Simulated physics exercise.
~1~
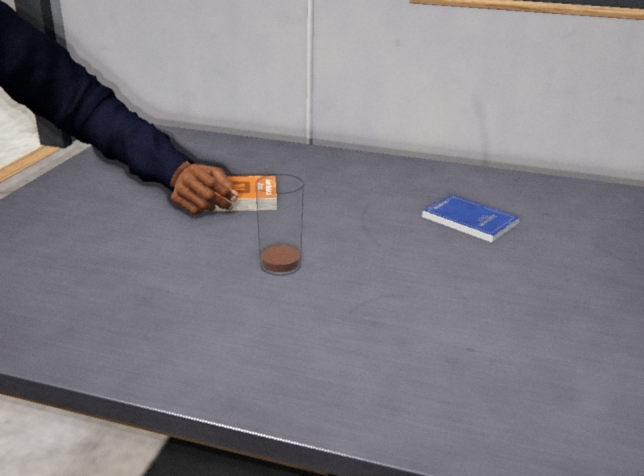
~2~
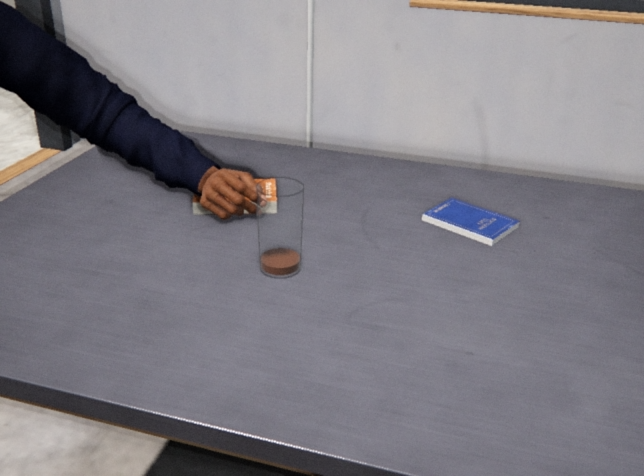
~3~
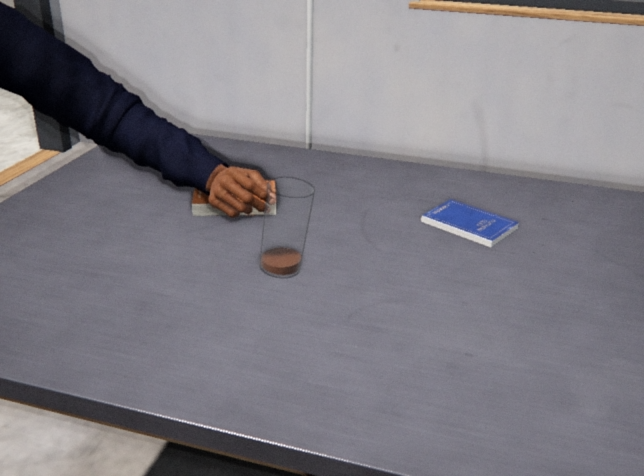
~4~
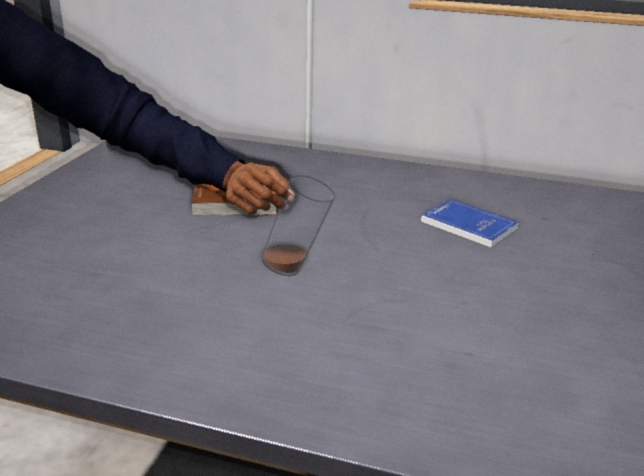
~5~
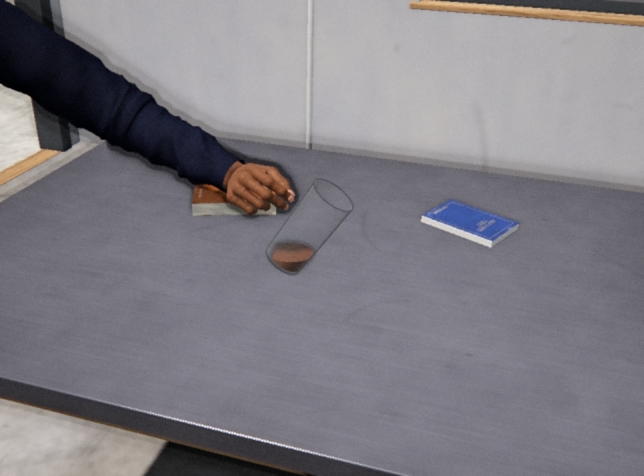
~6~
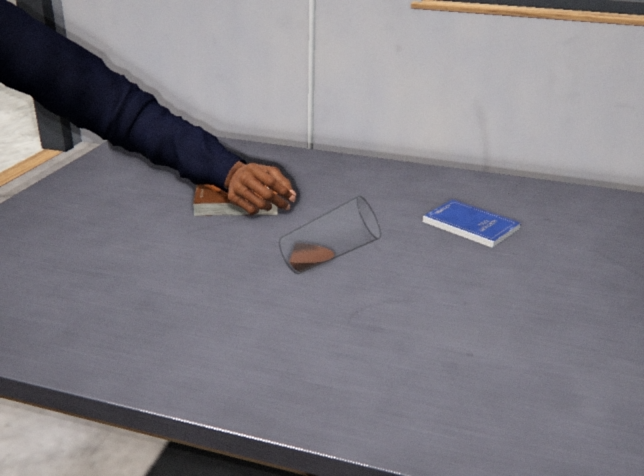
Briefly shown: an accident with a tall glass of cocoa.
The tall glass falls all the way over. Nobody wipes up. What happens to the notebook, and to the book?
Notebook comes out dry, book comes out dry.
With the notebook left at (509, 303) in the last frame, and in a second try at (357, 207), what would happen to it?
It gets caught at the first place and is missed at the second.
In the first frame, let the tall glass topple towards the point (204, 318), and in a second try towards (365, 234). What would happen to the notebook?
At the first place it remains untouched, at the second it is reached.
Next, the puddle covers about as much as a saucer; the notebook is clear of it; the book is clear of it.
Finally, the puddle covers about as much as a saucer; the notebook is clear of it; the book is clear of it.
